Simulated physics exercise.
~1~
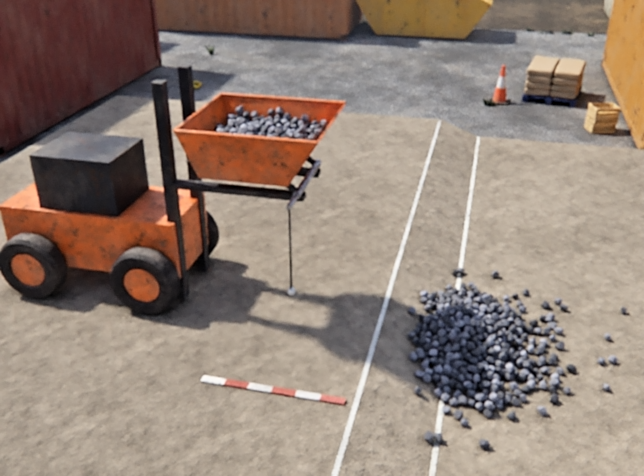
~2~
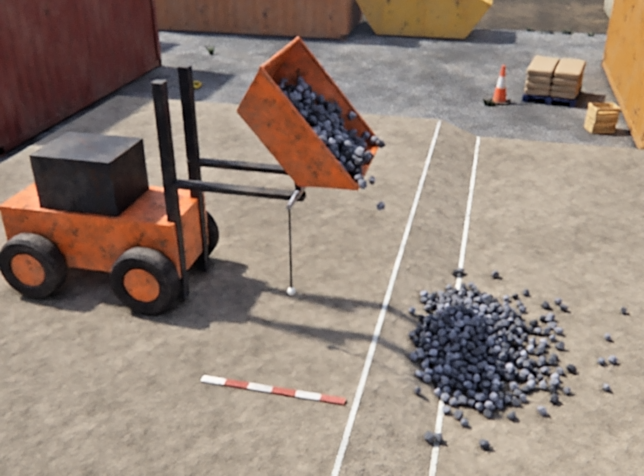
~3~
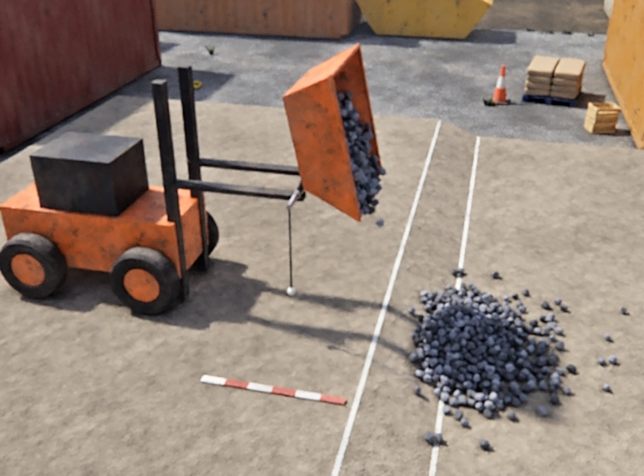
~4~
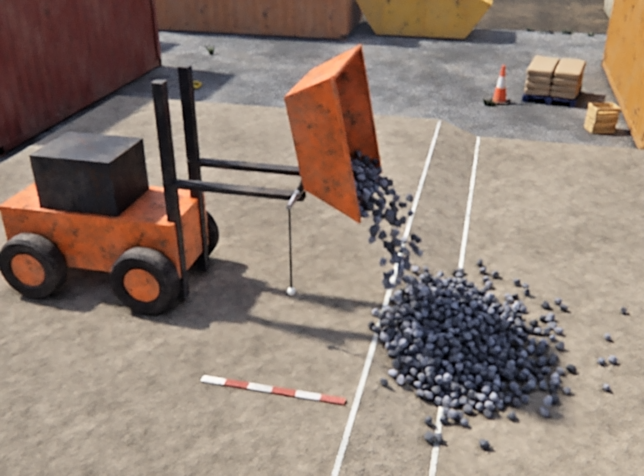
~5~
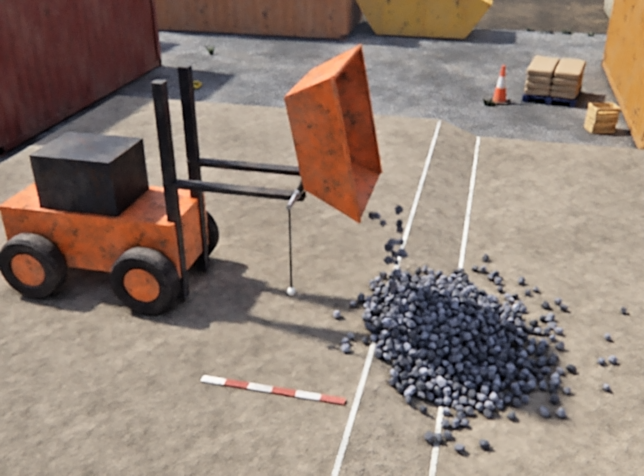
An orange fork truck holding a skip of dark crushed rock tips it steeply to the right, and the stones pour out onto an existing heap by two white lines, leaving the skip apparently empty and still tilted above a larger pile spread further left.
